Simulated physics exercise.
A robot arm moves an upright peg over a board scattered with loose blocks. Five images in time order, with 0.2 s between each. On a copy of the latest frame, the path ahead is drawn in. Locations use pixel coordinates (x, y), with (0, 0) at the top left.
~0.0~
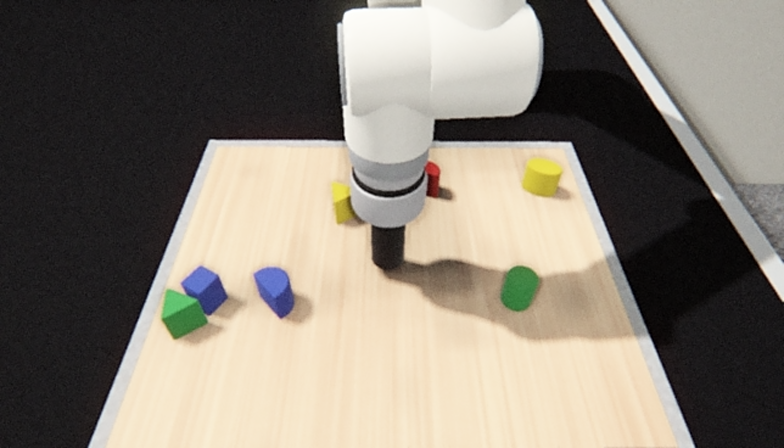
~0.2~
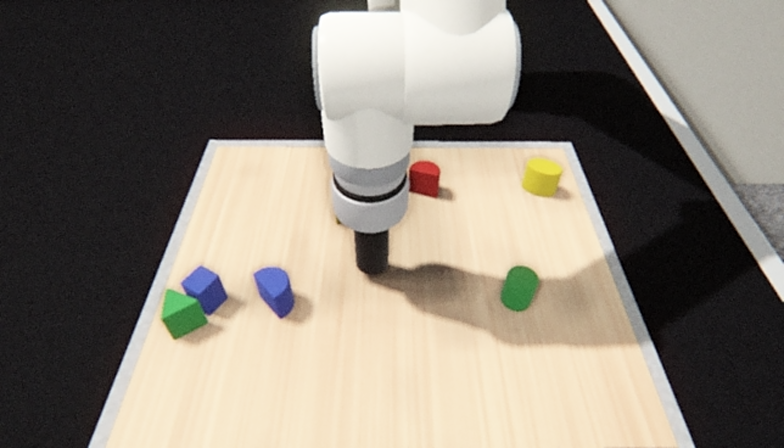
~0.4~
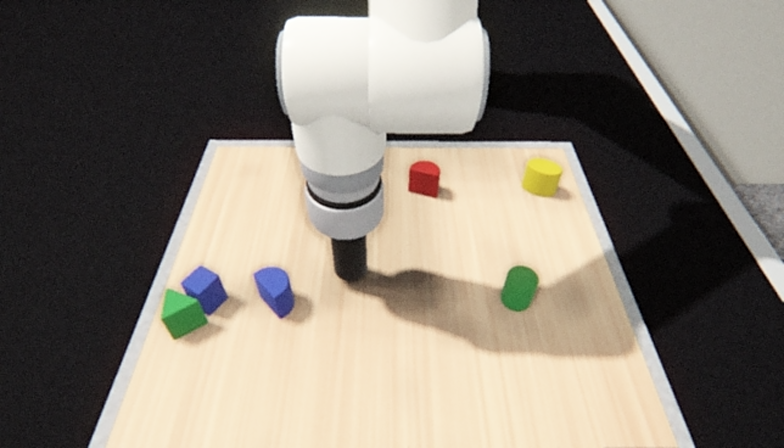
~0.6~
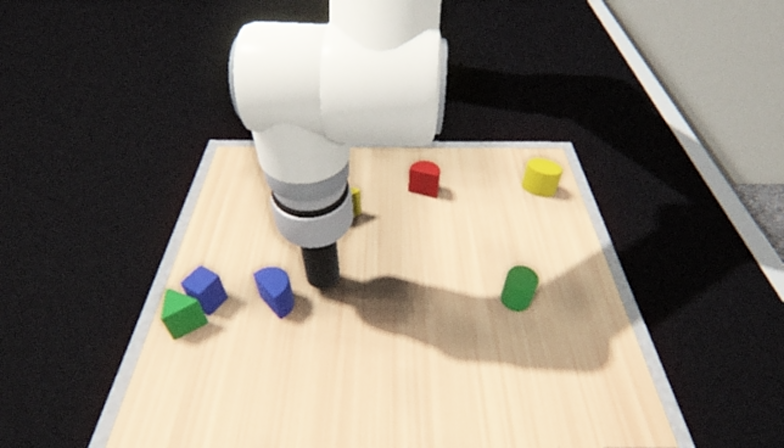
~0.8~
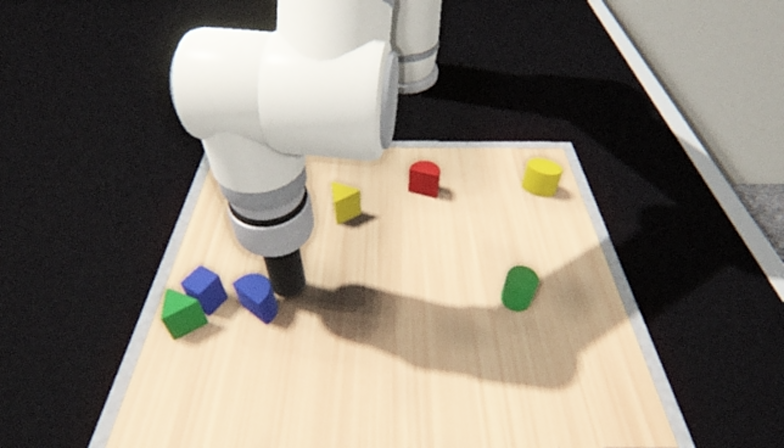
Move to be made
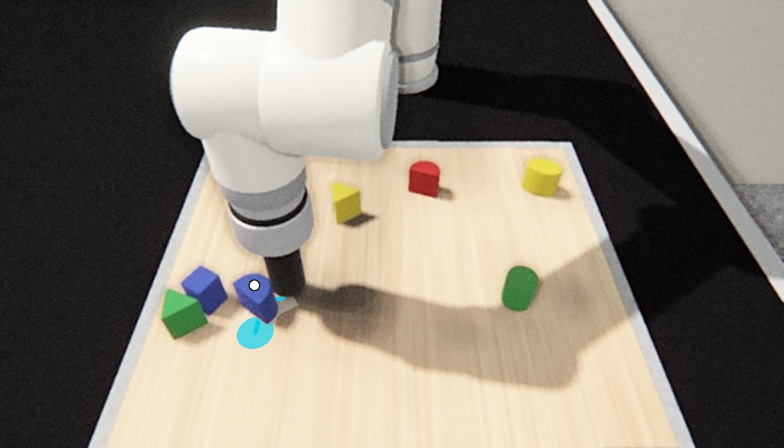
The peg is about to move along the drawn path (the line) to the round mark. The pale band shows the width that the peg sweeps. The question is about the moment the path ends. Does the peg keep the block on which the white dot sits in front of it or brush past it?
As far as I can tell, the block on which the white dot sits has dropped away to the side or behind.
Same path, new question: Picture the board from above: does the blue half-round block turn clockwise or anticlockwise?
Short answer: Clockwise.
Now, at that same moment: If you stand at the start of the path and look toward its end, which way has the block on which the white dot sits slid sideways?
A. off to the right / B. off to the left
It's A.
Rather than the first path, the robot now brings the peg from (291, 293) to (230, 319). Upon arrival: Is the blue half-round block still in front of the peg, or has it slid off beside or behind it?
I think it holds its spot in front.
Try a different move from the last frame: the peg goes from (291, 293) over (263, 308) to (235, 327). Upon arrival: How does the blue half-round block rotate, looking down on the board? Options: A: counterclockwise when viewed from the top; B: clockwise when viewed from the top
My answer is option B.
The line goes from (291, 293) over (273, 302) and (260, 315) to (255, 333); the dot is on the blue half-round block.
The first path, step by step. Halfway along, peg (262, 298); blue half-round block (224, 299).
At the end, peg (252, 324); blue four-sided block unmoved; blue half-round block (212, 311), turned 60° clockwise.
